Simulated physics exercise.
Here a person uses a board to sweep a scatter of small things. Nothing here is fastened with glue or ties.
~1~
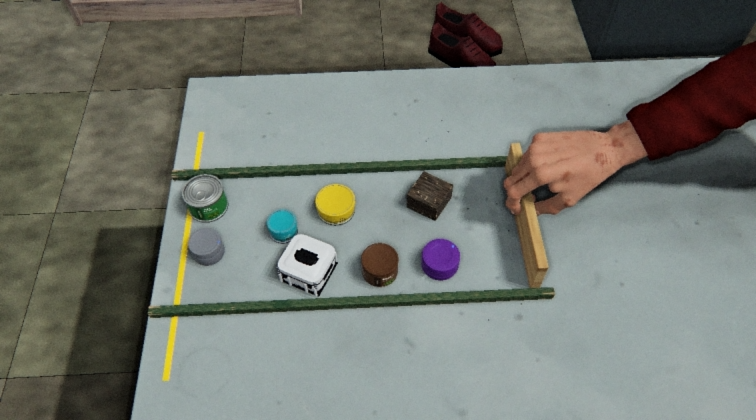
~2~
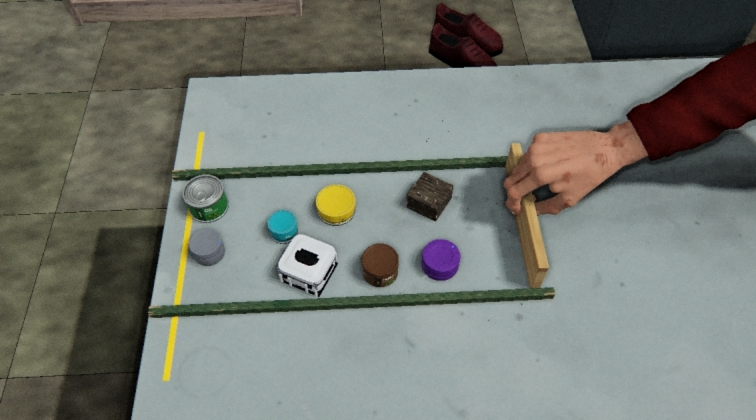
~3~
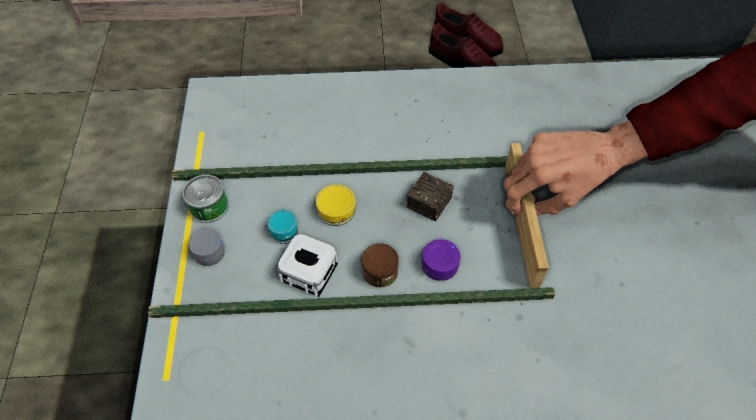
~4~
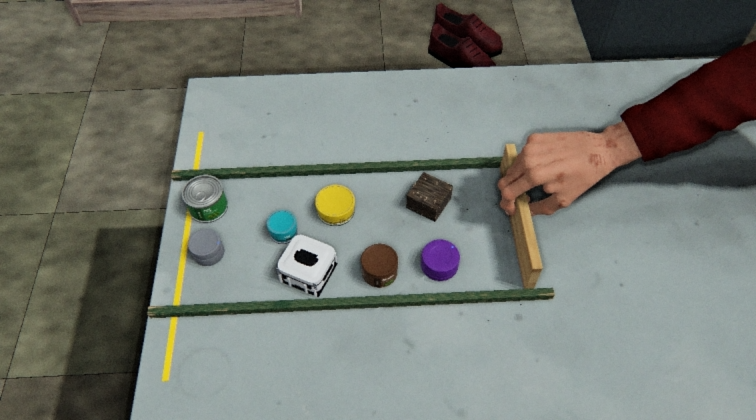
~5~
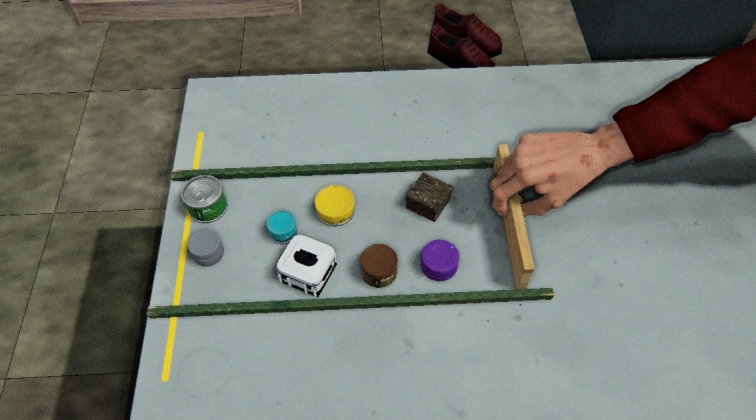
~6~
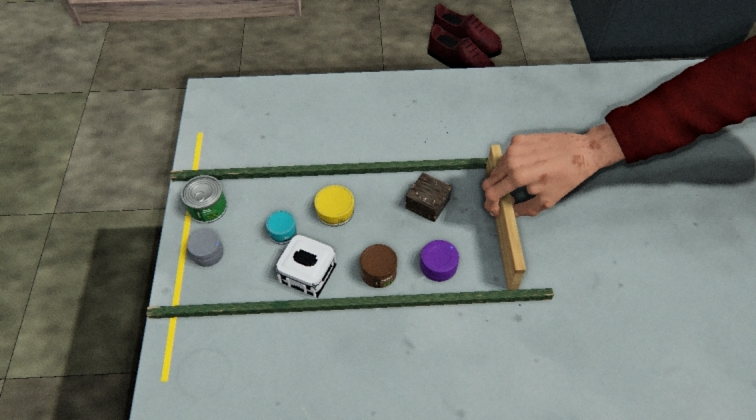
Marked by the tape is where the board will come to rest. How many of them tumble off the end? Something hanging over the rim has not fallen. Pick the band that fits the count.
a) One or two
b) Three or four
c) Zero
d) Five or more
Five or more (d).
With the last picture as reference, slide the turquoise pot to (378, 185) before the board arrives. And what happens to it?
I reckon it remains in place.
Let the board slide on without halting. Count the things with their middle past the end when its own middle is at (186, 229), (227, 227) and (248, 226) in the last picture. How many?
In that order 5, 2 and 1.
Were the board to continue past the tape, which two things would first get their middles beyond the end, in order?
Order: Green tin, grey lid.
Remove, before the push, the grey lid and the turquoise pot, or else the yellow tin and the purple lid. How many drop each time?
Result: 4 in the first case, with 4 in the second.
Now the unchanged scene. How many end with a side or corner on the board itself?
It ends up touching 3.
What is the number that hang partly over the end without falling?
The total here is 3.
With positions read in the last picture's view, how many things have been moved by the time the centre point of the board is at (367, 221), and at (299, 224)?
5 and 7.
A little later, none off yet; green tin at rest near (205, 200); grey lid at rest near (206, 248); turquoise pot at rest near (282, 228).
Next, none off yet; green tin shifted a little near (191, 199); grey lid shifted about its own width near (187, 236); turquoise pot shifted well along near (235, 235).
When it is over, the number that fall off is five or more; down, yellow tin, white case, turquoise pot, grey lid and green tin.
